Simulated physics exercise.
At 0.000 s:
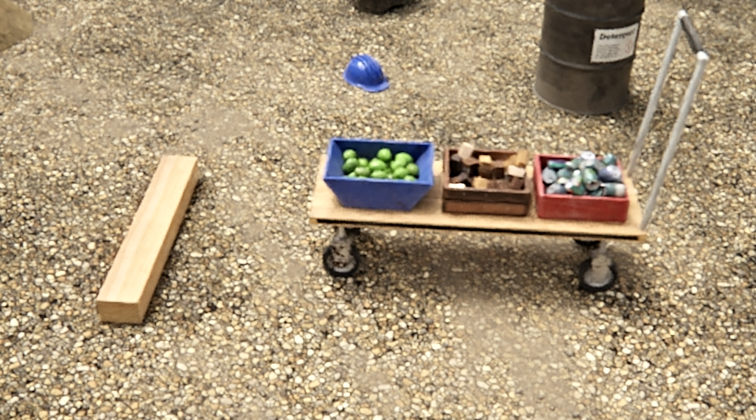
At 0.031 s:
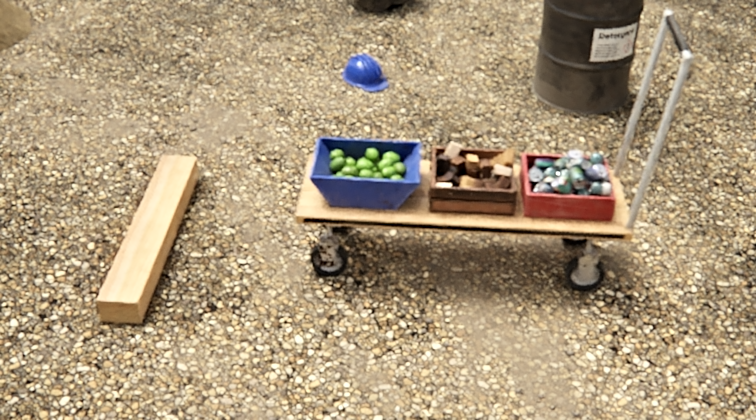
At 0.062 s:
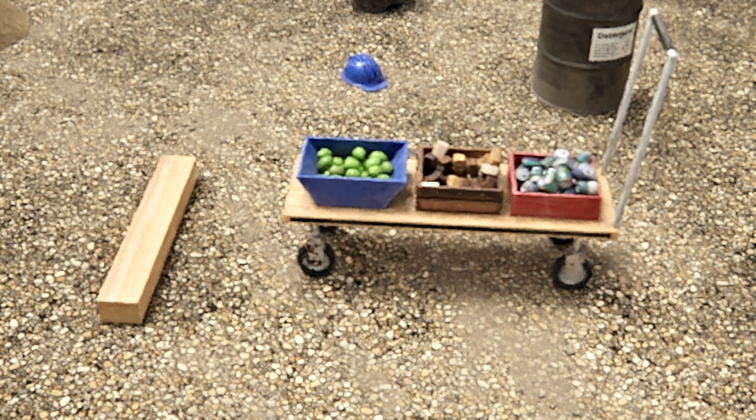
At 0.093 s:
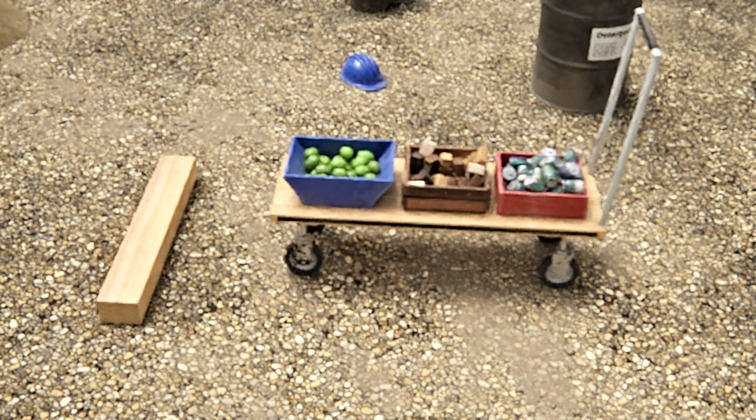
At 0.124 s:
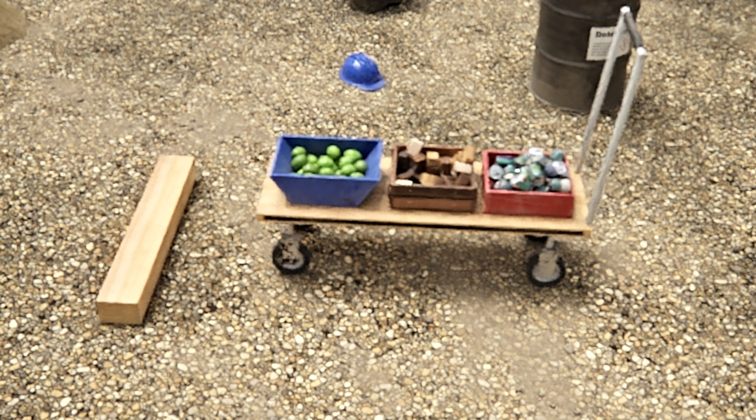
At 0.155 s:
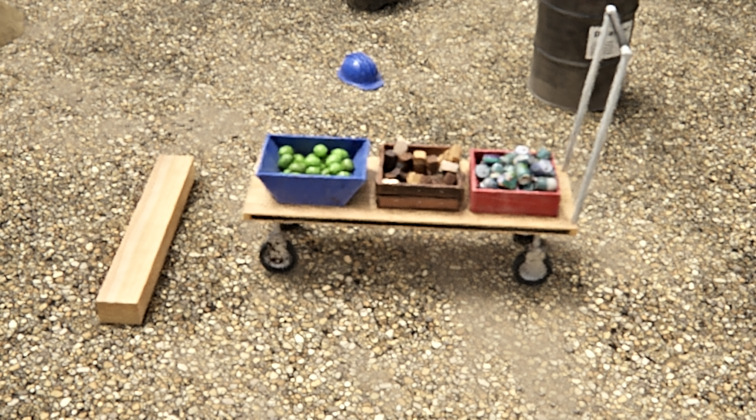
A flat cart with a pale wooden deck, dark wheels and a silver handle at its right end stands on pebbly ground, seen from above at an angle. It carries a blue crate of green limes, a brown crate of wooden blocks and a red crate of small cans, with a timber beam at left and a blue helmet and dark barrel behind. The cart rolls steadily leftward, narrowing the gap to the beam, while the view shifts very slightly.
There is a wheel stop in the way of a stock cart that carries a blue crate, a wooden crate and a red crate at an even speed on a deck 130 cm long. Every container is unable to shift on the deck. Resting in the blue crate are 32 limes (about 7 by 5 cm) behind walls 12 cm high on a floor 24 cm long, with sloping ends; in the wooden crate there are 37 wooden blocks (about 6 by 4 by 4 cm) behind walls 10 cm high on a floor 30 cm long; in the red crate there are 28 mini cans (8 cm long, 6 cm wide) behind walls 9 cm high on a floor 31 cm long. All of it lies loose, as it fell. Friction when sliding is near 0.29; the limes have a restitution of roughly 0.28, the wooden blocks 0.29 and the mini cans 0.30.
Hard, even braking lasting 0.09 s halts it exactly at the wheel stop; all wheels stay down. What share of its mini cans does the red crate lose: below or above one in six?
Spilled: Lower than a sixth.
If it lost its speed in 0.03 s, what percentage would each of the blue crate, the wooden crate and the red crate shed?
Blue crate 0 %, wooden crate 10 %, red crate 10 %.
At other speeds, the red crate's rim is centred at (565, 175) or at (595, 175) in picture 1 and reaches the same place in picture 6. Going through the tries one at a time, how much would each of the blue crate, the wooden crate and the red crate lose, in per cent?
Losses in order of the tries would be blue crate 0 and 0 %, wooden crate 0 and 10 %, red crate 0 and 10 %.
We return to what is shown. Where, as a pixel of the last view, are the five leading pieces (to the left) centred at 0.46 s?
Their centre is around (182, 157).
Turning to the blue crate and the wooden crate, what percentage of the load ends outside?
Roughly: Blue crate 0 %, wooden crate 5 %.
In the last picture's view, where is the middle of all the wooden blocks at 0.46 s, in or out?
In the last picture they centre on about (308, 167).
After 0.36 s, braking starts.
After 0.46 s, the blue crate has all 32, the wooden crate has all 37 and the red crate has all 28.
After 0.58 s, the blue crate has all 32, the wooden crate is down by 1 of 37 and the red crate has all 28.
After 0.80 s, the blue crate has all 32, the wooden crate is down by 1 of 37 and the red crate is down by 1 of 28.
When it is over (at 1.31 s), the blue crate has all 32, the wooden crate is down by 1 of 37 and the red crate is down by 1 of 28. Asked share, 1 of 28, 4 per cent.
